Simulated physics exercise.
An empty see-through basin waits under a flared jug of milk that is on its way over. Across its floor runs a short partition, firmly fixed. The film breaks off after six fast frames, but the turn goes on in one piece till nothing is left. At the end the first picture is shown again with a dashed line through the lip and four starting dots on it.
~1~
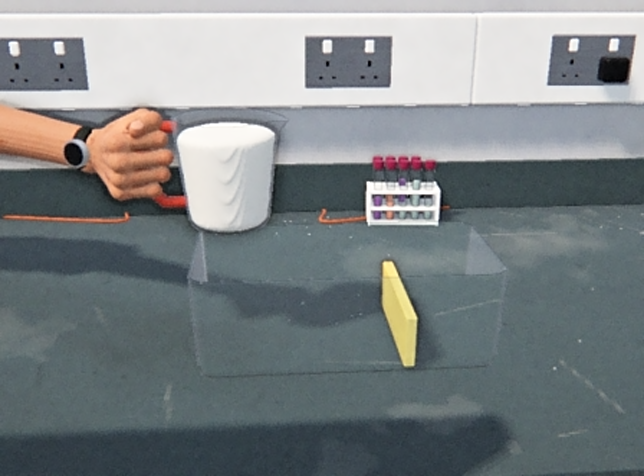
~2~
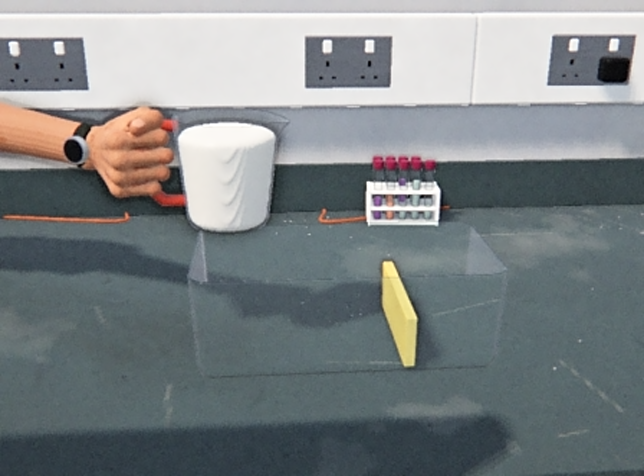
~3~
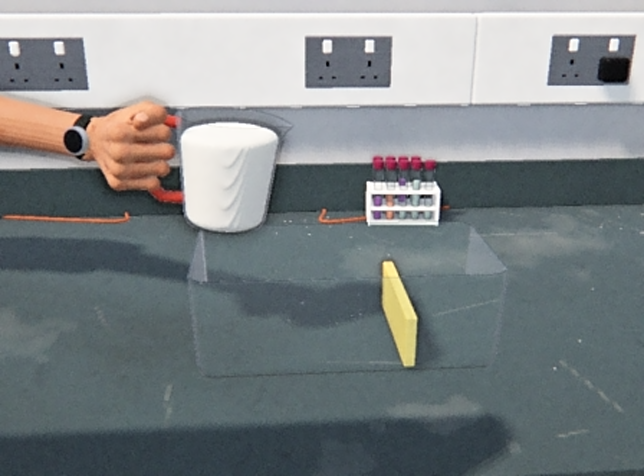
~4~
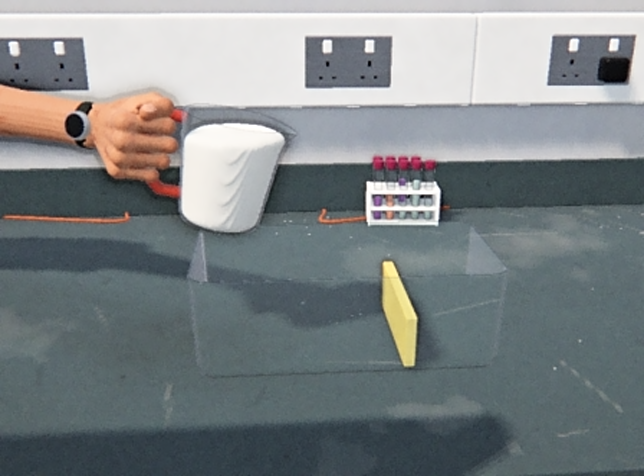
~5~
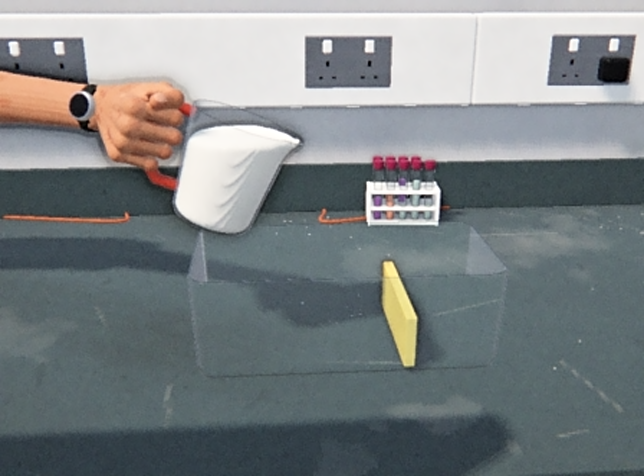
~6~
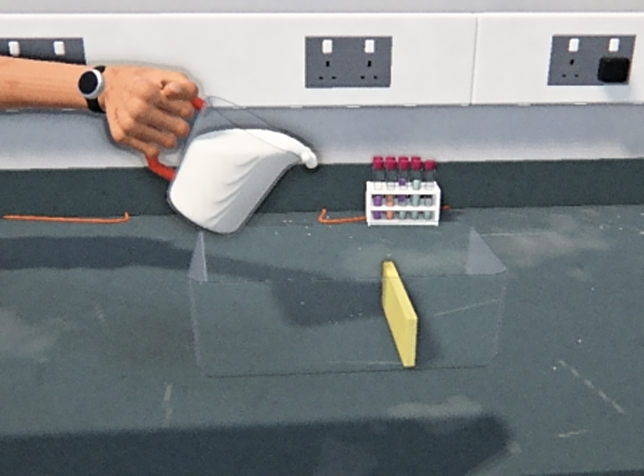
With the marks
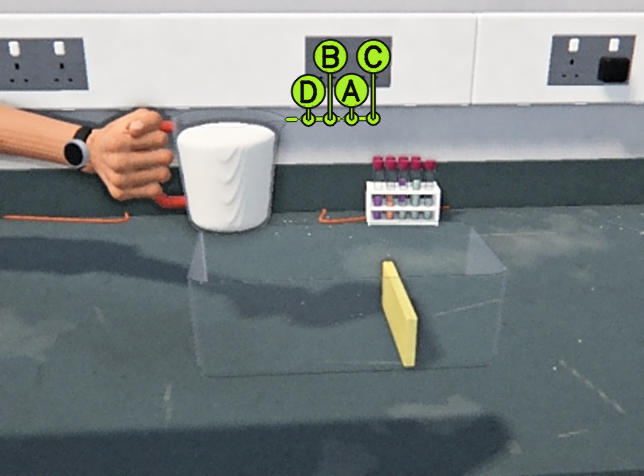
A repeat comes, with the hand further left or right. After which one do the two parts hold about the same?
I would pick dot A.
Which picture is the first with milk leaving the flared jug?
In picture 6.
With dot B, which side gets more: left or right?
The left one.
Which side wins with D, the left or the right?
More ends on the left.
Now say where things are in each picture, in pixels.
In the first picture, upright, lip at (287, 119); basin from (198, 373) to (494, 361); top of the wall at (399, 288); nothing has left yet.
In the second picture, upright, lip at (288, 121); nothing has left yet.
In the third picture, tipped about 6°, lip at (292, 125); nothing has left yet.
In the fourth picture, tipped about 12°, lip at (296, 133); nothing has left yet.
In the fifth picture, tipped about 21°, lip at (301, 144); nothing has left yet.
In the sixth picture, tipped about 31°, lip at (305, 157); milk is over the lip, down to (310, 163).
On the marked copy, A at (351, 118); B at (330, 118); C at (373, 118); D at (308, 119).
For dot A, about 48 % ends left of the wall and 52 % right of it.
For dot B, about 85 % ends left of the wall and 14 % right of it.
For dot C, about 15 % ends left of the wall and 83 % right of it.
For dot D, about 95 % ends left of the wall and 3 % right of it.
